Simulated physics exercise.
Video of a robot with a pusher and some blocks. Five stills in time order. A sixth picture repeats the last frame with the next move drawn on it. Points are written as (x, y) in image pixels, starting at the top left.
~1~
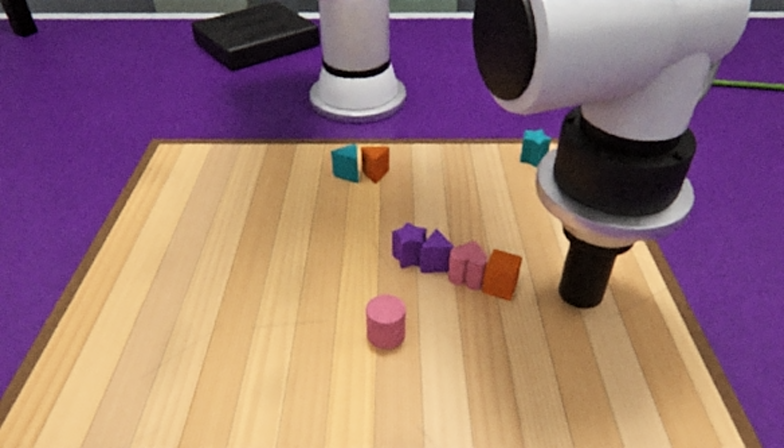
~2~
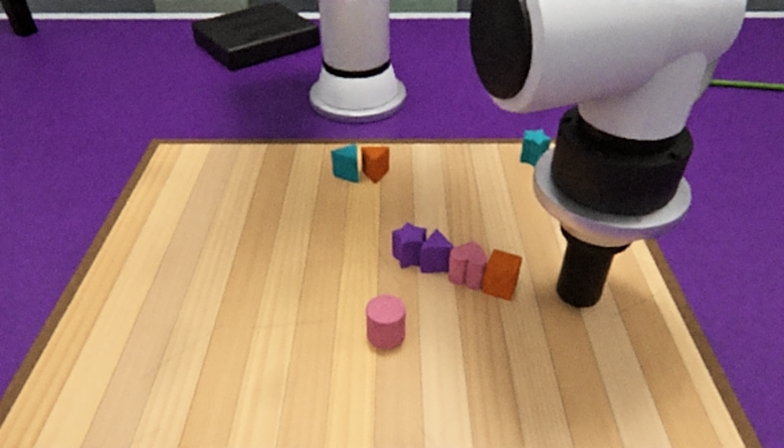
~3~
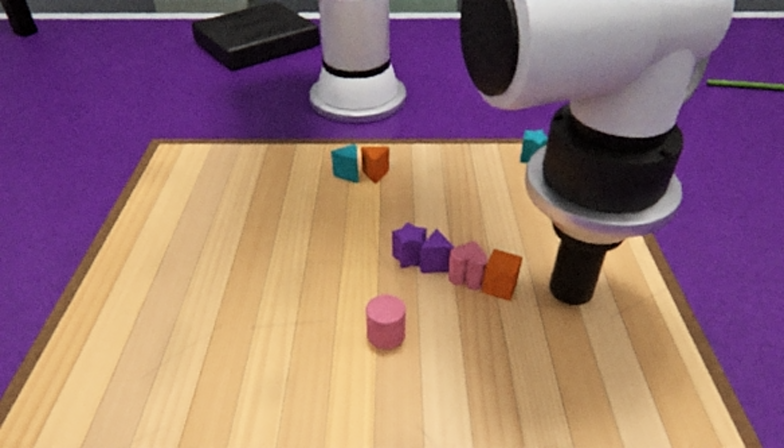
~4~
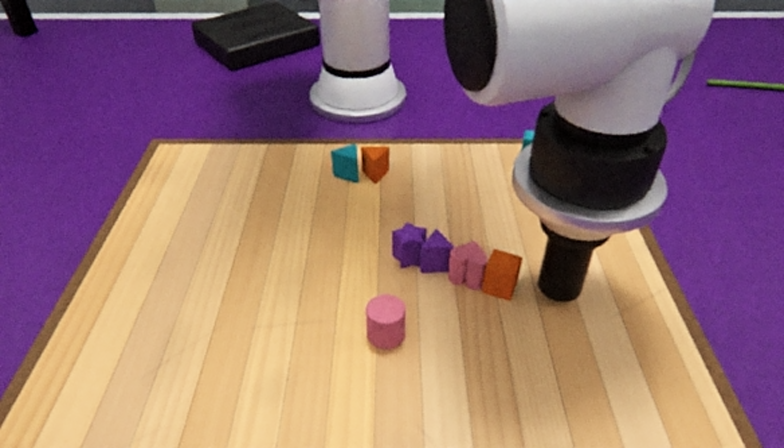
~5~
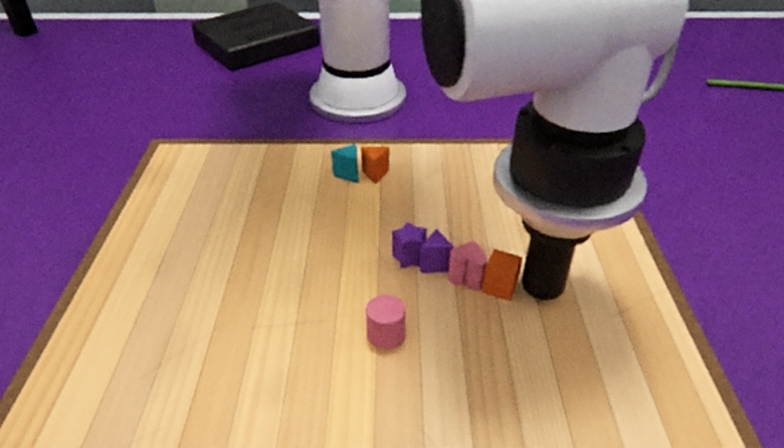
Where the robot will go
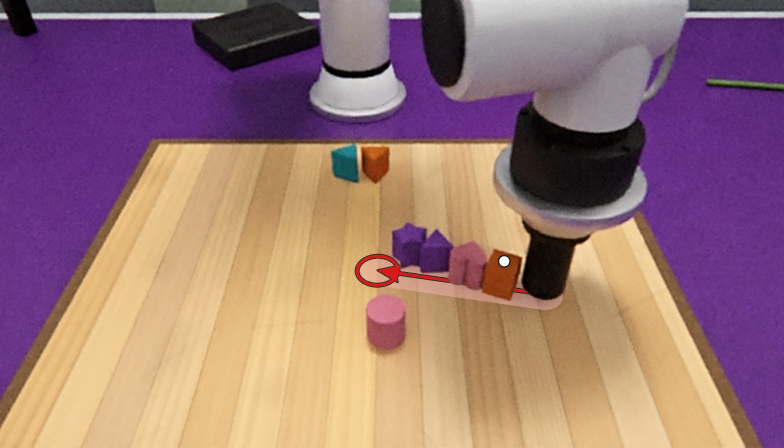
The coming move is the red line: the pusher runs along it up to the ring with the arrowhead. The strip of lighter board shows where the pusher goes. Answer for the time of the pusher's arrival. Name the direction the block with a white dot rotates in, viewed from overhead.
Looking down, my answer is that the block with a white dot rotates anticlockwise.
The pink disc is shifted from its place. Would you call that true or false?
The statement is false.
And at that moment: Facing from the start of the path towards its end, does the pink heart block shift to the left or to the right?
Facing the way the path runs, start to end, you'll find the pink heart block has shifted left.
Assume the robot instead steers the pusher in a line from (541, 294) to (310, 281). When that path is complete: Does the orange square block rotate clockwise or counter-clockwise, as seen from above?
From overhead, the rotation is clockwise.
The drawn path runs in a line from (541, 294) to (378, 270); the dot is on the orange square block.
The first path, step by step. One third of the way, pusher (485, 277); purple triangular block (435, 237); pink heart block (420, 255), turned 15° clockwise; orange square block (451, 259), turned 30° anticlockwise.
Two thirds of the way, pusher (430, 269); purple star block (405, 230); purple triangular block (431, 230), turned 15° anticlockwise; pink heart block (365, 253), turned 15° clockwise; orange square block (395, 254), turned 35° anticlockwise.
At the end, pusher (377, 261); pink disc not moved; purple star block (386, 221), turned 80° clockwise; purple triangular block (429, 228); pink heart block (312, 252); orange square block (341, 249), turned 45° anticlockwise.
